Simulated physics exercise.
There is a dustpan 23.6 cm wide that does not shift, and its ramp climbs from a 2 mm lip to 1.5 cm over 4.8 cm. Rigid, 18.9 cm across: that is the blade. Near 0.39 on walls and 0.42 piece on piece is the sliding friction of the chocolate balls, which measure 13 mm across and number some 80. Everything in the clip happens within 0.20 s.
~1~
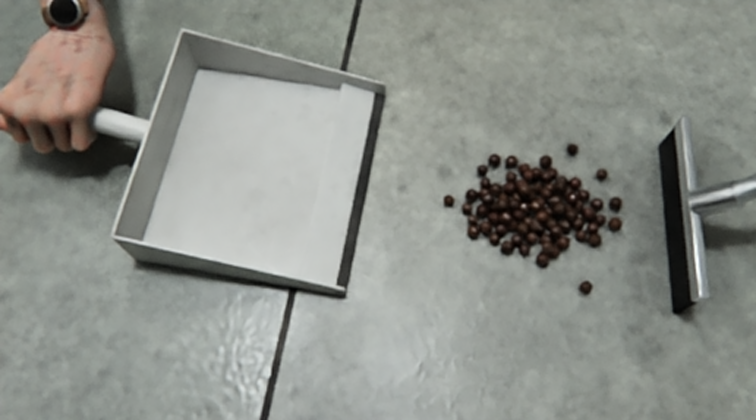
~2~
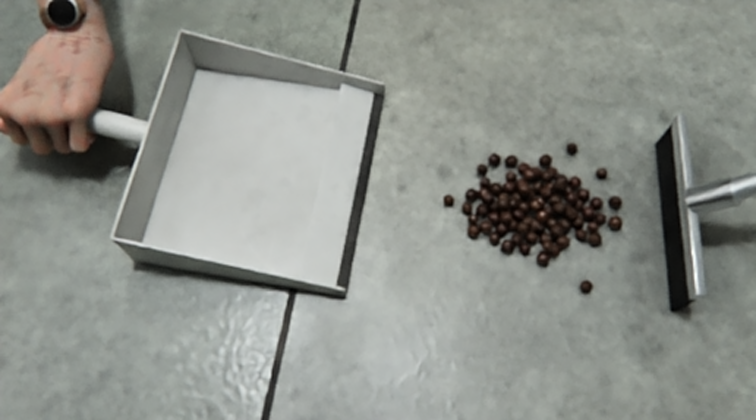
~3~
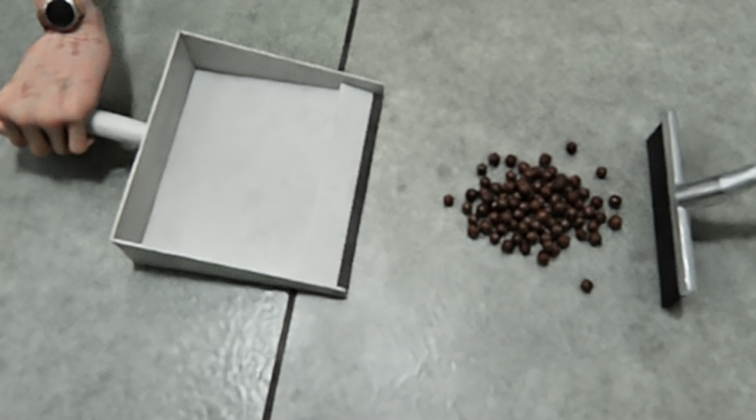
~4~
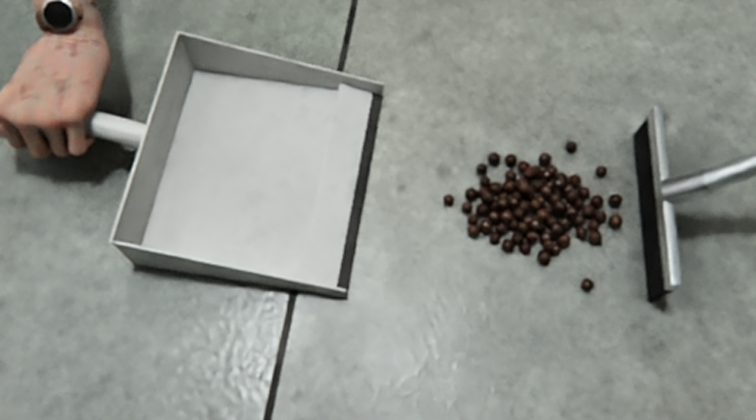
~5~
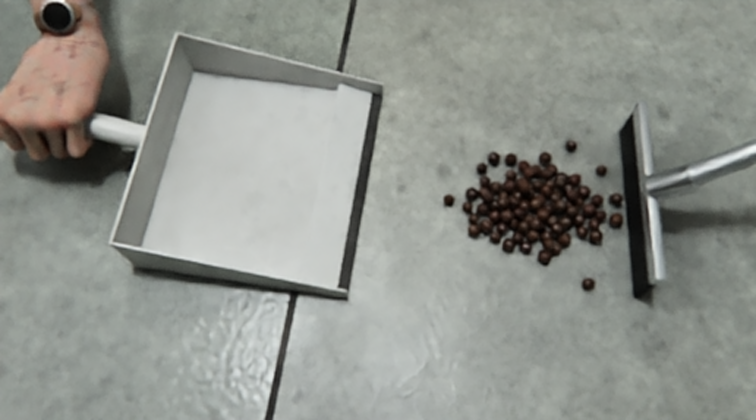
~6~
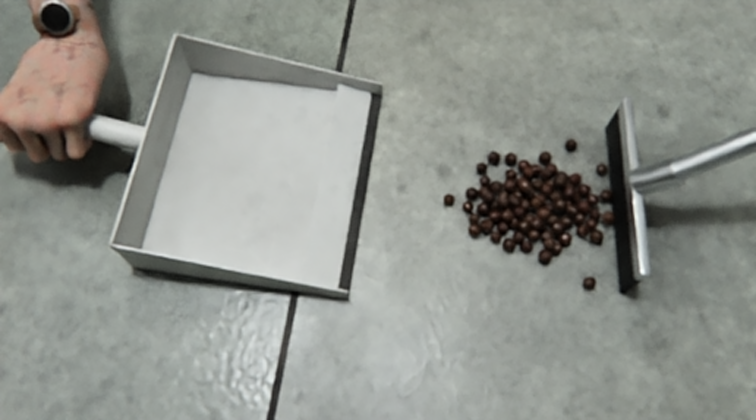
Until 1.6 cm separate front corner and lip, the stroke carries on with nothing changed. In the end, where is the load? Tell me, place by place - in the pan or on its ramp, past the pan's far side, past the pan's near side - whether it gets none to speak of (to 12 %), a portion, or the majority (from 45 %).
In the pan or on its ramp: A portion; past the pan's far side: None to speak of; past the pan's near side: None to speak of.
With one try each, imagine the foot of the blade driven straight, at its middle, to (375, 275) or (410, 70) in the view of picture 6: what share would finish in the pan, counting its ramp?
Close to 25 and 5 percent, in that order.
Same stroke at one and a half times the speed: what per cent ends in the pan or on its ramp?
Near 25 %.
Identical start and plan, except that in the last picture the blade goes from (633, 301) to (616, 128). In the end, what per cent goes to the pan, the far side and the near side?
Final per cent - pan 30, far 5, near 10.
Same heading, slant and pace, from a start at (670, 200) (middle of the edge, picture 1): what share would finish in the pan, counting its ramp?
Estimate: Near 25 %.
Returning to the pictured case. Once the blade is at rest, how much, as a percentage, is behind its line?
Near 15 percent, give or take.
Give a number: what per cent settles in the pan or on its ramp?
I'd say around 30 percent.
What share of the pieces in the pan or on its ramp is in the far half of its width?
Around 70 percent.
Then, 0.31 s after the last picture, middle of the blade 15 cm from the lip; 0 % over the lip, far side 0 %, near side 0 %.
Then, 0.51 s after the last picture, middle of the blade 7 cm from the lip; 0 % over the lip, far side 0 %, near side 0 %.
Then, 0.84 s after the last picture, middle of the blade 3 cm from the lip; 30 % over the lip, far side 5 %, near side 0 %.
In the end, pan 30 %, far side 5 %, near side 0 %, in front of the lip or behind the blade 60 %.
